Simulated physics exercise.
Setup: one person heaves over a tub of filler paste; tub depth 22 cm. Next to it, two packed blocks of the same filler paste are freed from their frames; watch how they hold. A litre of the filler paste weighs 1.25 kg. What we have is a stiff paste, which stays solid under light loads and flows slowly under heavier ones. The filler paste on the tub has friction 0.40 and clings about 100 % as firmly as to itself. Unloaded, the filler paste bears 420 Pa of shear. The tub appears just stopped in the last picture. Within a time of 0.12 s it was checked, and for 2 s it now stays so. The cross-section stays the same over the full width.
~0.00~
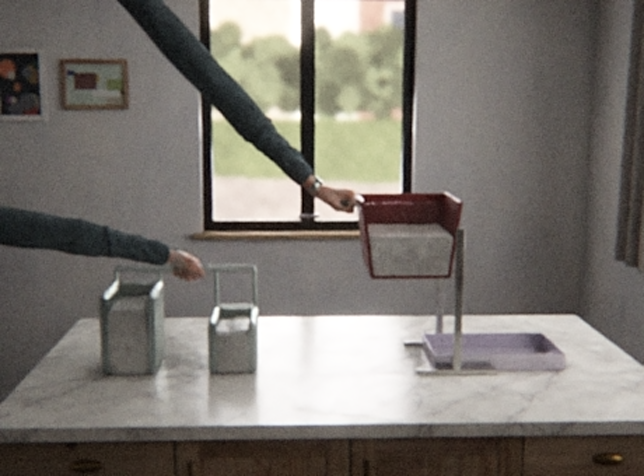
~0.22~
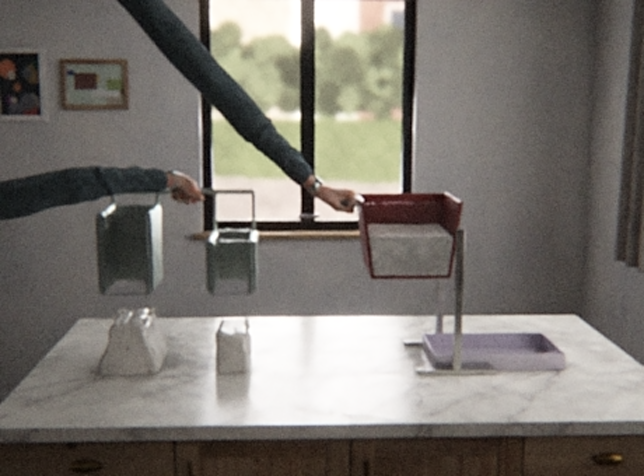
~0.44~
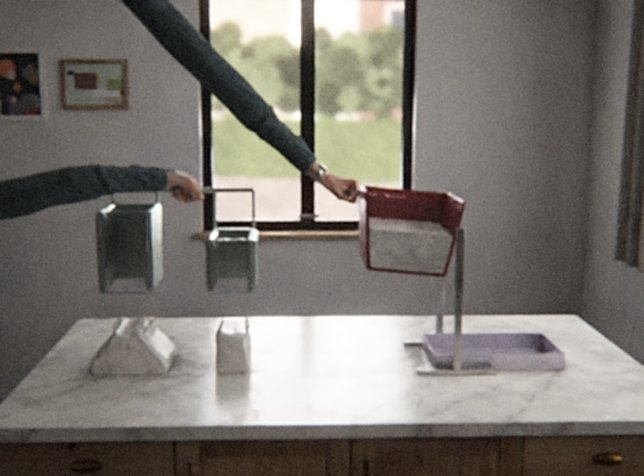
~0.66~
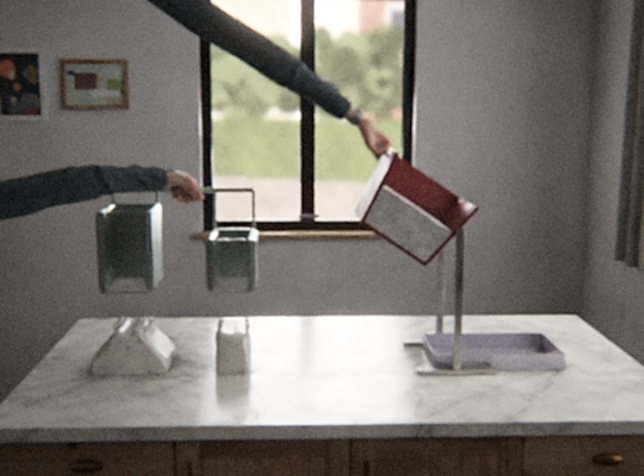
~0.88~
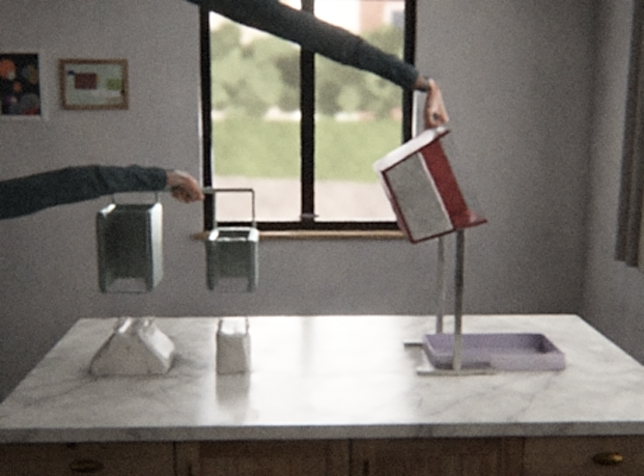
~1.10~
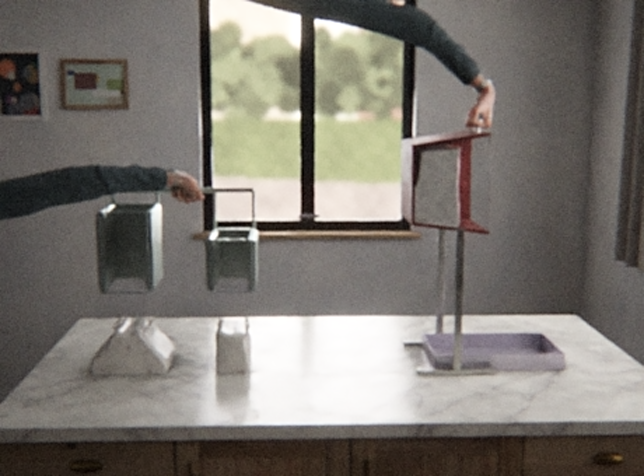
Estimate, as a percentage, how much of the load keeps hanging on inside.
57 %.
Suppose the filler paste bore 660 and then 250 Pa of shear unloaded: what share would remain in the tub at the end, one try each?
In order: Around 100 % and around 45 %.
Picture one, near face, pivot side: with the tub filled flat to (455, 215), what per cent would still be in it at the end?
About 40 %.
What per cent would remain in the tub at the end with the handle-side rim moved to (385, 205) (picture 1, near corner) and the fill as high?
Some 95 per cent, I reckon.
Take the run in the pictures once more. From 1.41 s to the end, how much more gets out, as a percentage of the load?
Share of load from then on: Approx. 16 %.
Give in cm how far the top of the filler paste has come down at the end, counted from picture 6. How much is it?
14 cm.
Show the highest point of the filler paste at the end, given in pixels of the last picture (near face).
The highest point is near (431, 196) in the last picture.
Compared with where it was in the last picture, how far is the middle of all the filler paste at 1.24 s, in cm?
Displacement noted: Approx. 6 cm... about that.
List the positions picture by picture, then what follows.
Handle-side rim at (365, 203), tilt 0 degrees; top of the filler paste at (382, 236); blocks stand 20 cm, 13 cm (left to right), in the first frame.
Handle-side rim at (365, 203), tilt 0 degrees; top of the filler paste at (382, 236); blocks stand 16 cm, 12 cm (left to right), in the second frame.
Handle-side rim at (368, 193), tilt 6 degrees; top of the filler paste at (374, 228); blocks stand 13 cm, 12 cm (left to right), in the third frame.
Handle-side rim at (399, 154), tilt 34 degrees; top of the filler paste at (385, 188); blocks stand 13 cm, 12 cm (left to right), in the fourth frame.
Handle-side rim at (450, 133), tilt 66 degrees; top of the filler paste at (419, 154); blocks stand 13 cm, 12 cm (left to right), in the fifth frame.
Handle-side rim at (490, 136), tilt 89 degrees; top of the filler paste at (453, 150); blocks stand 13 cm, 12 cm (left to right), in the sixth frame.
After 1.24 s, the tub is at 89 degrees and holds 100 %.
After 1.41 s, the tub is at 89 degrees and holds 73 %.
After 1.58 s, the tub is at 89 degrees and holds 58 %.
After 1.75 s, the tub is at 89 degrees and holds 57 %.
After 3.10 s, at the end, the tub is at 89 degrees and holds 57 %.
